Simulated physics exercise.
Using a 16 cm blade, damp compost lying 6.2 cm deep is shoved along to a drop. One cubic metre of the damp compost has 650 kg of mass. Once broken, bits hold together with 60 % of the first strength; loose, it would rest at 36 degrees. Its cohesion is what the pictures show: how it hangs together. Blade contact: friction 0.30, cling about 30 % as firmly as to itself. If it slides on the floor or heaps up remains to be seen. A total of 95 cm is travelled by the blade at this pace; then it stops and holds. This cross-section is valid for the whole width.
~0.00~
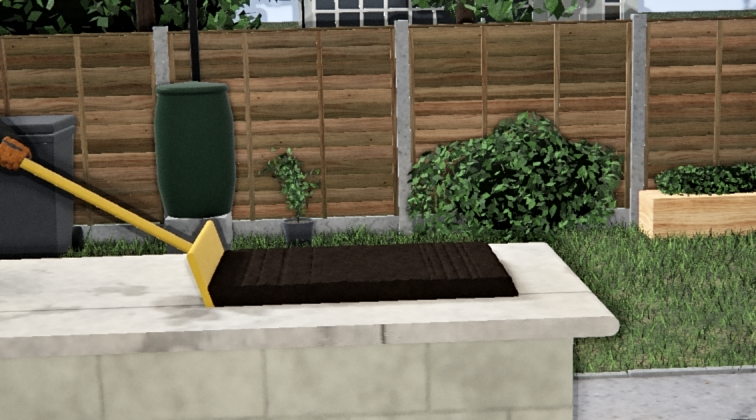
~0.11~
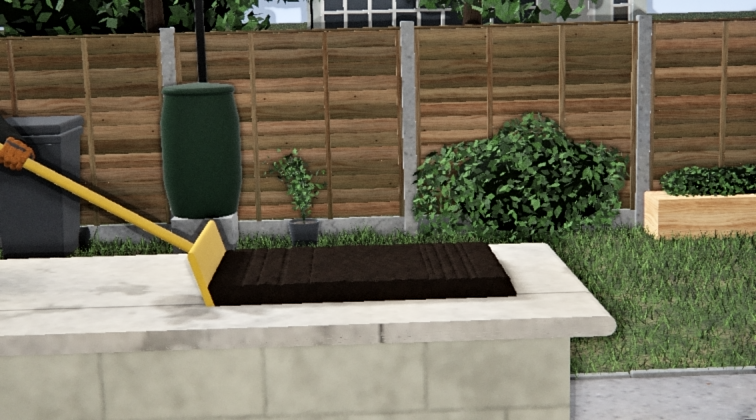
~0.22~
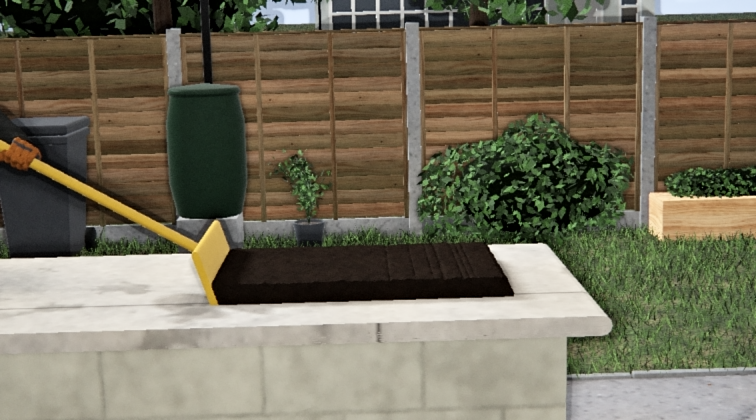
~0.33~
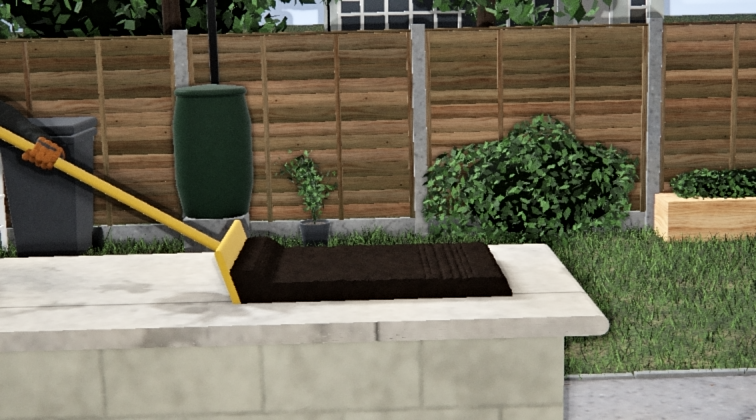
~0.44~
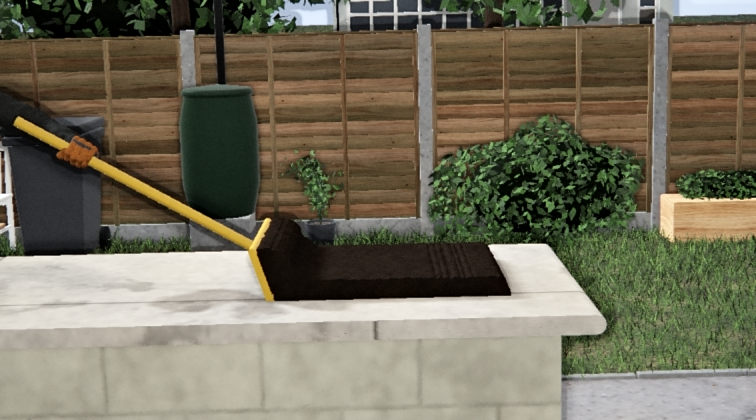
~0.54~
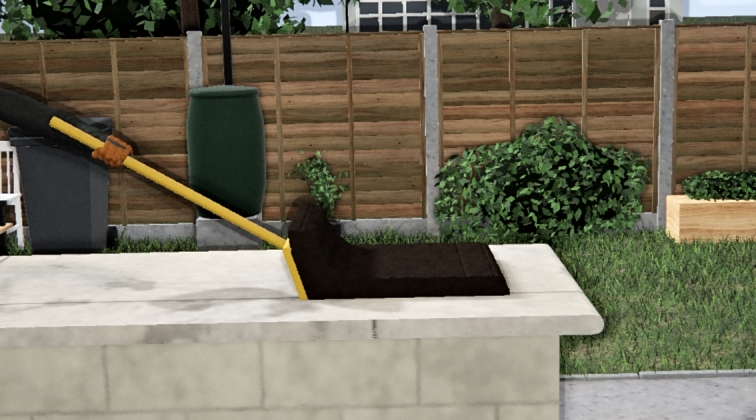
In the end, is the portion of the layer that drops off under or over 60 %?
The portion of the layer that drops off comes in smaller than 60 per cent.
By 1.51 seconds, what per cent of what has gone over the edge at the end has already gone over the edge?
Roughly 80 per cent.
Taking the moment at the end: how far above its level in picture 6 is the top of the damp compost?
Measured change: Some 6 cm.
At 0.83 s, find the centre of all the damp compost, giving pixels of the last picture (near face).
Close to (434, 270) in the last picture.
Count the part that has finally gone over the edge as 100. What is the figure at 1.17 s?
Roughly 0 per cent.
By 0.83 s, 0 % has gone over the edge.
By 1.17 s, 0 % has gone over the edge.
By 1.51 s, 27 % has gone over the edge.
By 1.85 s, 33 % has gone over the edge.
By 2.05 s, at the end, 33 % has gone over the edge.
